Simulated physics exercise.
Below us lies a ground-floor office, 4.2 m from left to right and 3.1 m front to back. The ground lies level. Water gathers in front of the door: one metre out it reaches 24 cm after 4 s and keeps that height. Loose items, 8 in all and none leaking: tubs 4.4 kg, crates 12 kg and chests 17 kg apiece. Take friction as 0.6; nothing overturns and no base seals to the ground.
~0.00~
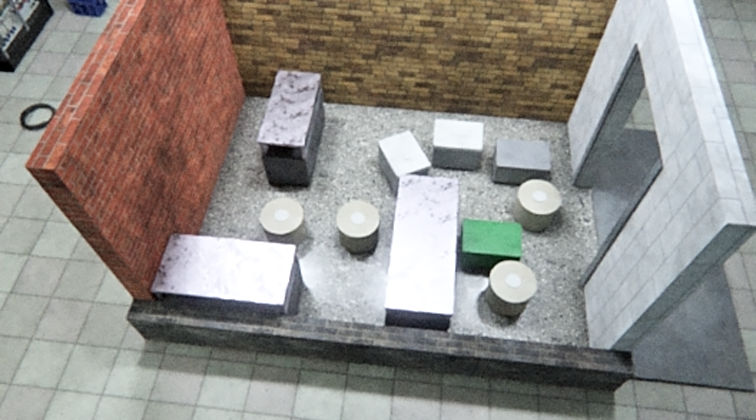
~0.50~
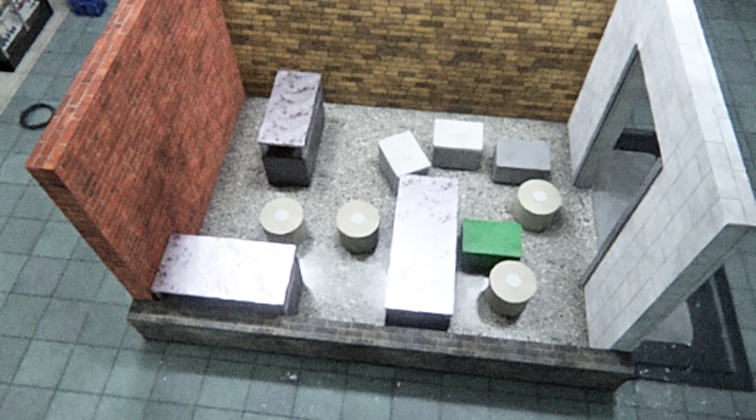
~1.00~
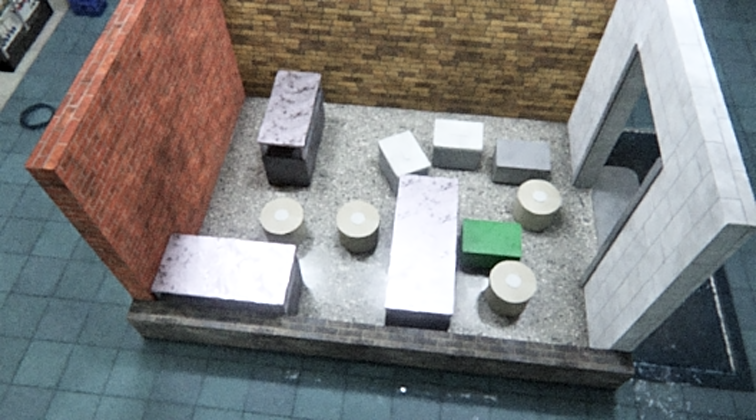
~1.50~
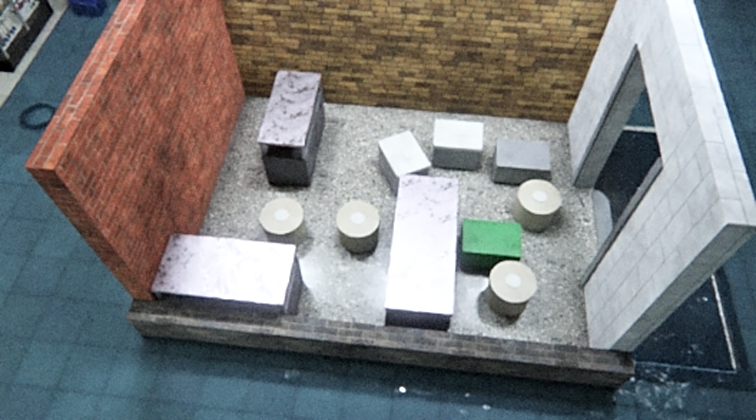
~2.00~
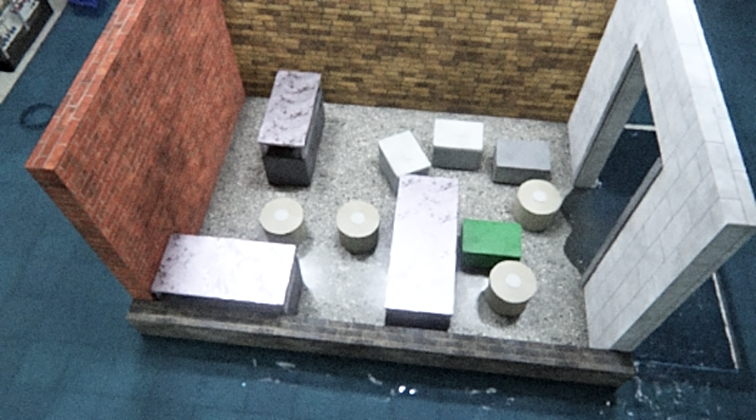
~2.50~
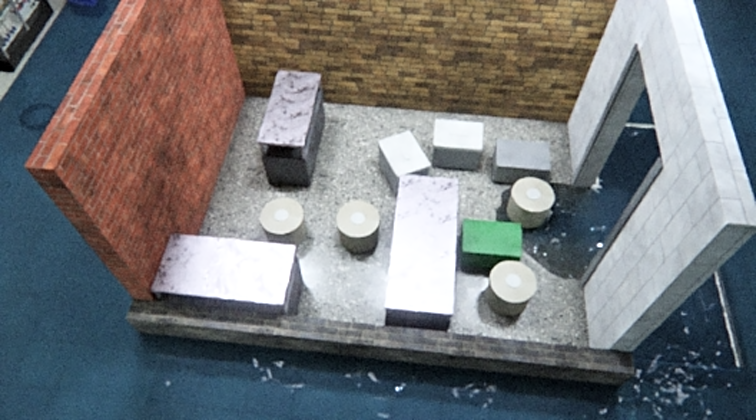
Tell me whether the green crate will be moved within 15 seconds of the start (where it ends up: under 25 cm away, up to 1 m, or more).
Green crate slides a little.
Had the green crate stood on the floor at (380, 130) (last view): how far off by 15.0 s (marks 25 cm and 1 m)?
It is nudged along.
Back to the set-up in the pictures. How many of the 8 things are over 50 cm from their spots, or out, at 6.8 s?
5 of them.
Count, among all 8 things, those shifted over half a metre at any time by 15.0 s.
That makes 8.
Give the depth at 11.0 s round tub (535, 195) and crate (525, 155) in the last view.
Roughly 13 and 10 cm.
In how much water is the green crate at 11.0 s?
Roughly 14 cm.
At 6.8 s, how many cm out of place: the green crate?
About 50 cm.
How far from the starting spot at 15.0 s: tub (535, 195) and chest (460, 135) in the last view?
In that order: 300 cm, 200 cm.
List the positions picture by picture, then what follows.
The green crate at (492, 237), on the bottom; water covers 0.0 m2; 0 of 8 have shifted, in the first picture.
The green crate at (492, 237), on the bottom; 0.0 m2 under water; 0 of 8 have shifted, in the second picture.
The green crate at (492, 237), on the bottom; 0.0 m2 under water; 0 of 8 have shifted, in the third picture.
The green crate at (492, 237), on the bottom; water covers 0.0 m2; 0 of 8 have shifted, in the fourth picture.
The green crate at (492, 237) rests on the ground; 0.1 m2 under water; 0 of 8 have shifted, in the fifth picture.
The green crate at (492, 237), on the bottom; 0.5 m2 under water; 1 of 8 have shifted, in the sixth picture.
After 3.5 s the green crate is near (482, 239), 0.1 m from its start, aground; 1 afloat.
After 6.8 s the green crate is near (519, 277), 0.5 m from its start, afloat; 3 afloat.
After 11.0 s the green crate is near (546, 279), 0.7 m from its start, afloat; 8 afloat.
After 15.0 s the green crate is near (524, 269), 0.5 m from its start, afloat; 8 afloat.
